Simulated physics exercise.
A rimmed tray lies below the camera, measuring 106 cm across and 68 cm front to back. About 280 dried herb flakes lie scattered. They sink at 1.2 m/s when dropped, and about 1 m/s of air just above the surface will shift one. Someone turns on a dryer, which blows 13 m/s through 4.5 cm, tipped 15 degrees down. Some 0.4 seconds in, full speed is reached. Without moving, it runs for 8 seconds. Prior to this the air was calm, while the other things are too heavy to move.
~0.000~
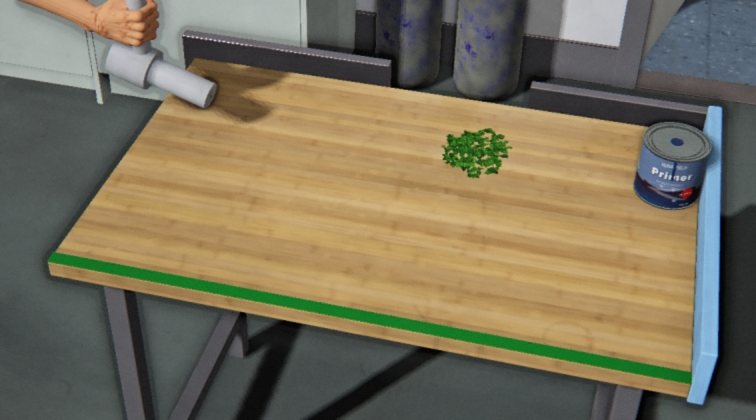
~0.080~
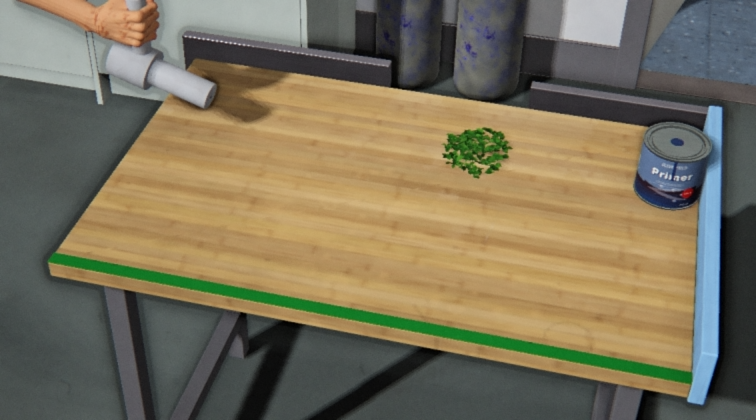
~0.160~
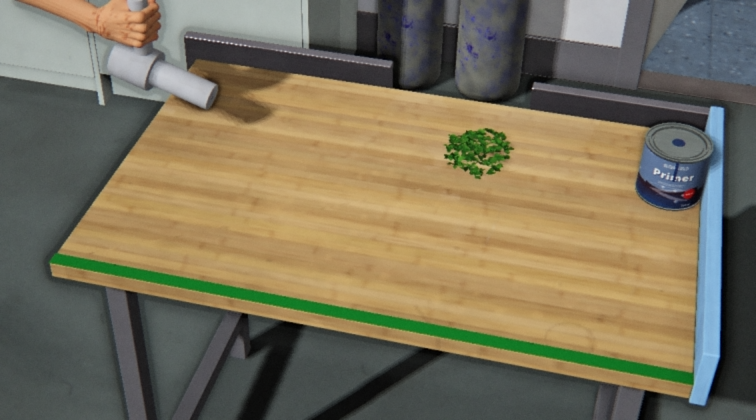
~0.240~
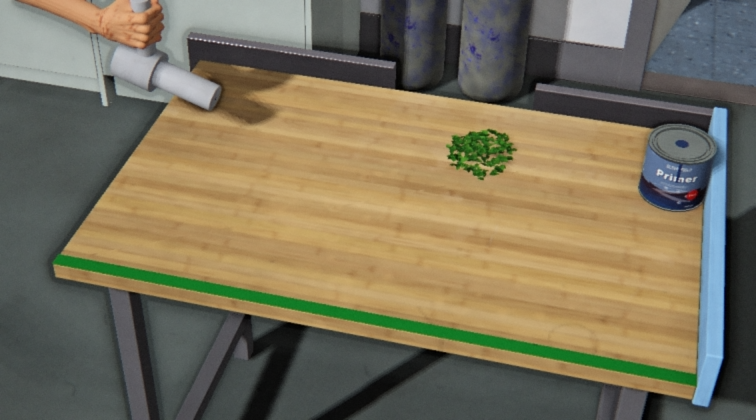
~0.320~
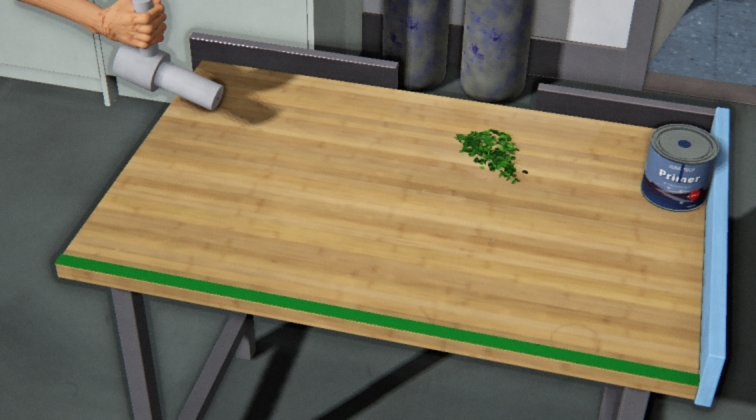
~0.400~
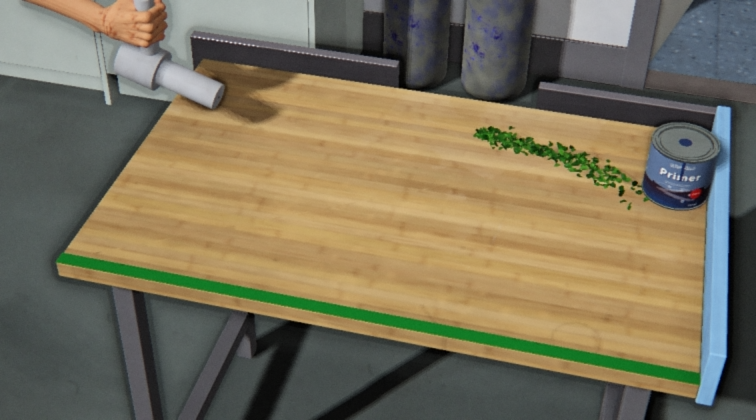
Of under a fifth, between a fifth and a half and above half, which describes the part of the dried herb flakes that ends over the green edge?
The part of the dried herb flakes that ends over the green edge is less than a fifth.
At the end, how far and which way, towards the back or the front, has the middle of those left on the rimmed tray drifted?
Rearward, some 15 cm.
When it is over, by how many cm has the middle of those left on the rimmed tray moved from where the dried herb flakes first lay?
Around 45 cm, I reckon.
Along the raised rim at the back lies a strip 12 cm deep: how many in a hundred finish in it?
About 70 per cent.
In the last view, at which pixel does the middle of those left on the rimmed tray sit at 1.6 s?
Around pixel (706, 129).
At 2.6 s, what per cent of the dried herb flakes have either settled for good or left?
The share is near 40 per cent.
After 1.6 s the count stands so, 1 % are over the green edge; the middle of those still in play is near (706, 129).
After 2.6 s the count stands so, 1 % are over the green edge; the middle of those still in play is near (706, 129).
After 4.4 s the count stands so, 1 % are over the green edge; the middle of those still in play is near (711, 127).
After 8.0 s, at the end, 1 % are over the green edge; the middle of those still in play is near (712, 126).
